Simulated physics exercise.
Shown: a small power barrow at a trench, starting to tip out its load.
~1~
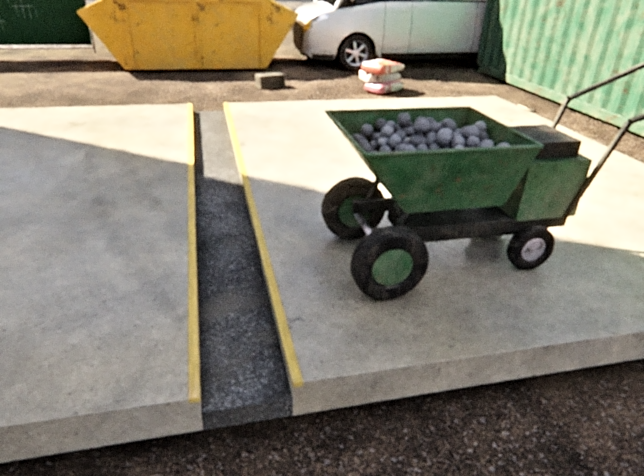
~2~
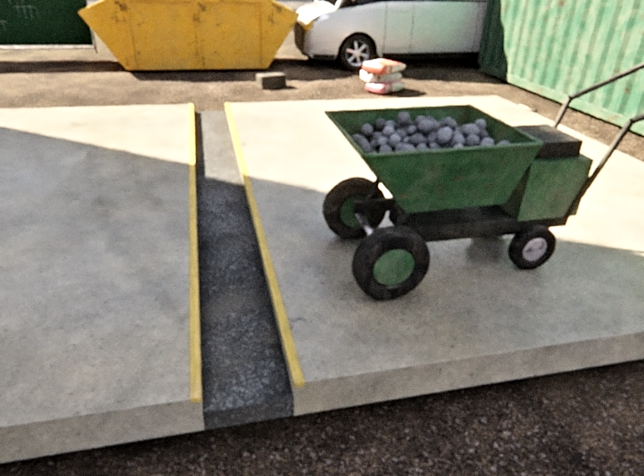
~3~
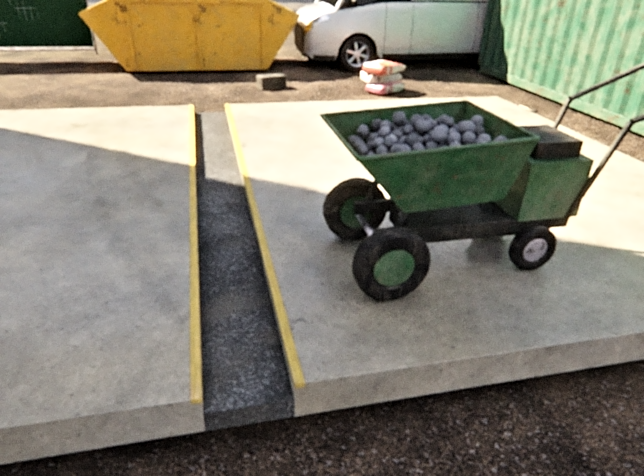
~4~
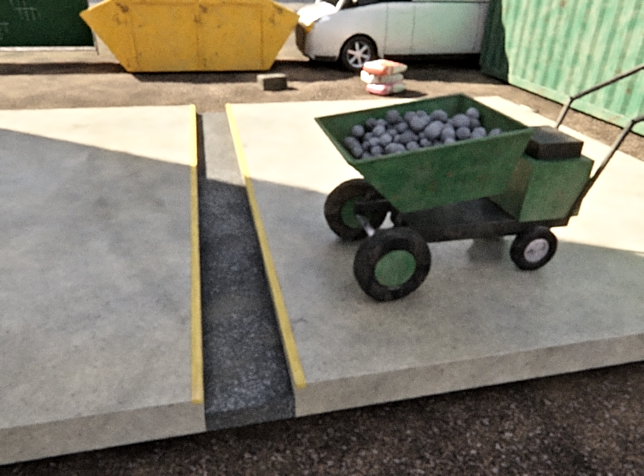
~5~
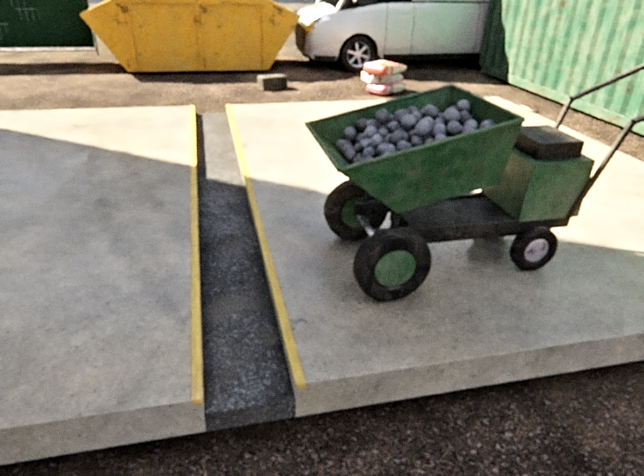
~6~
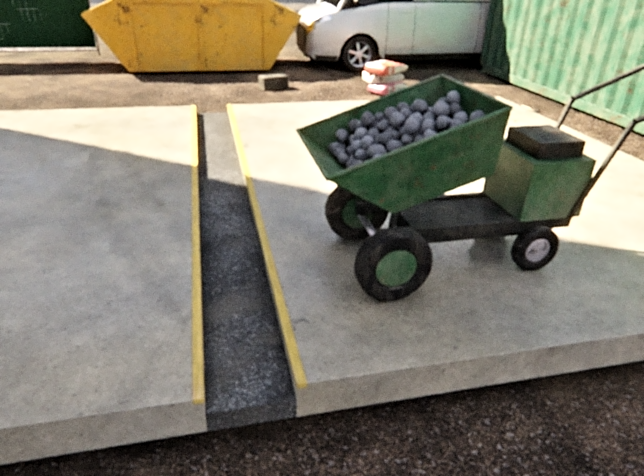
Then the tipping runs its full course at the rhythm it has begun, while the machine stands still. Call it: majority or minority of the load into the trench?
Majority.
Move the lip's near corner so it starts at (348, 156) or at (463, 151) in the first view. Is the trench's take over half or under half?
The bulk, then a minority.
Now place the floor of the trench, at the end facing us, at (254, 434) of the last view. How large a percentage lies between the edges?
The share would be close to 90 percent.
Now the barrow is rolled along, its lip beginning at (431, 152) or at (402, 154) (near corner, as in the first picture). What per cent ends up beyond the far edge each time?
I'd expect close to 0 per cent and then close to 0 per cent.
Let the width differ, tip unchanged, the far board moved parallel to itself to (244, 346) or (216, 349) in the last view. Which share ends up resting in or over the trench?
In order, some 30 and some 60 percent.
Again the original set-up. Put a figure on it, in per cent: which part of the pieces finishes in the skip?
Close to 5 per cent.
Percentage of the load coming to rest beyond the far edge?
About 15 %.
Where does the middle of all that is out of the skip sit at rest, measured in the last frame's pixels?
Close to (227, 275) in the last view.
Soon after the last picture, skip tipped steeply; all in the skip.
A little later, skip tipped steeply; most in the skip; a small part in or heaped over the trench; a stray few beyond it; a small part falling.
Later still, skip tipped right over; a small part in the skip; most in or heaped over the trench; a small part beyond it.
By the end, skip tipped right over; a small part in the skip; a stray few short of the trench; most in or heaped over the trench; about a quarter beyond it.
